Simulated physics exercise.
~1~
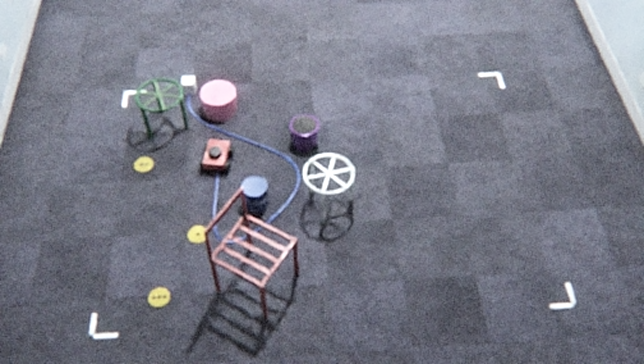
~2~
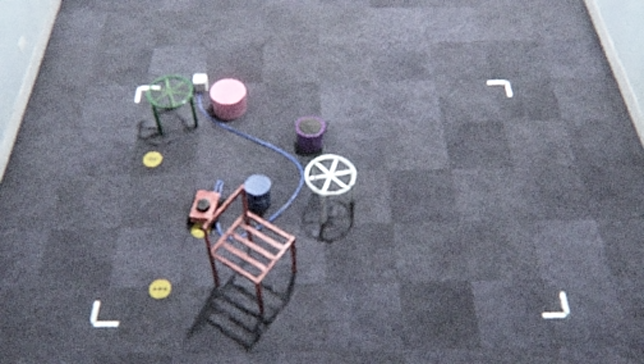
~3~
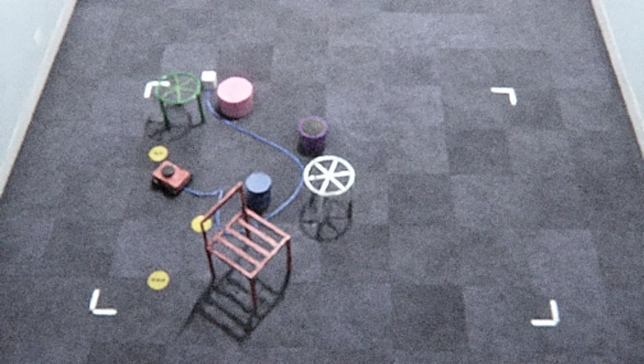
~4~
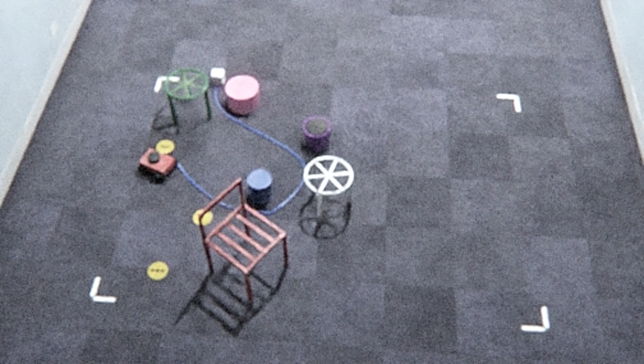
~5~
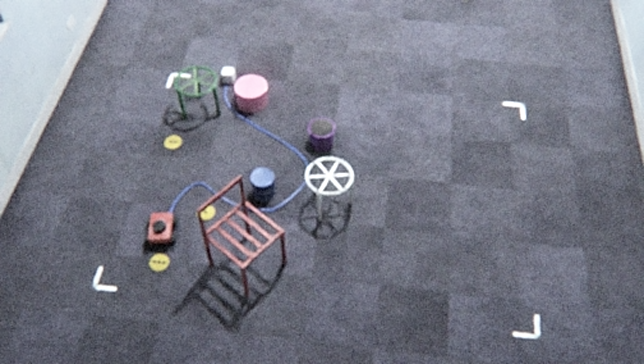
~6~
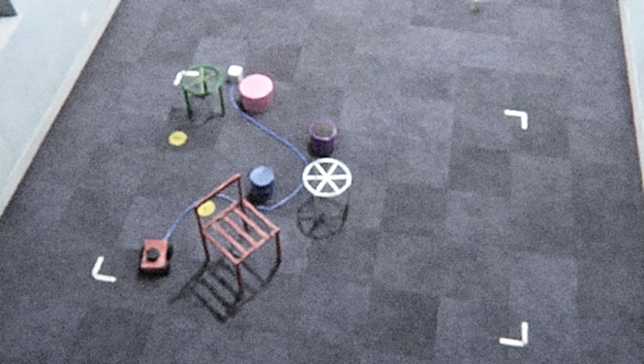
On a grey carpeted hallway floor, a small red cart trails a blue lead that runs from a white block beside a green stool and curves among a pink bucket, purple pot, white stool, blue bin and red chair. The cart first moves down to the yellow mark beside the chair. It then turns and heads up and left to the mark below the green stool. Next it swings back down, drawing the lead after it, and reaches the lowest mark. There it ends, the lead still slack at its fixed end, the plug in and everything else unmoved.
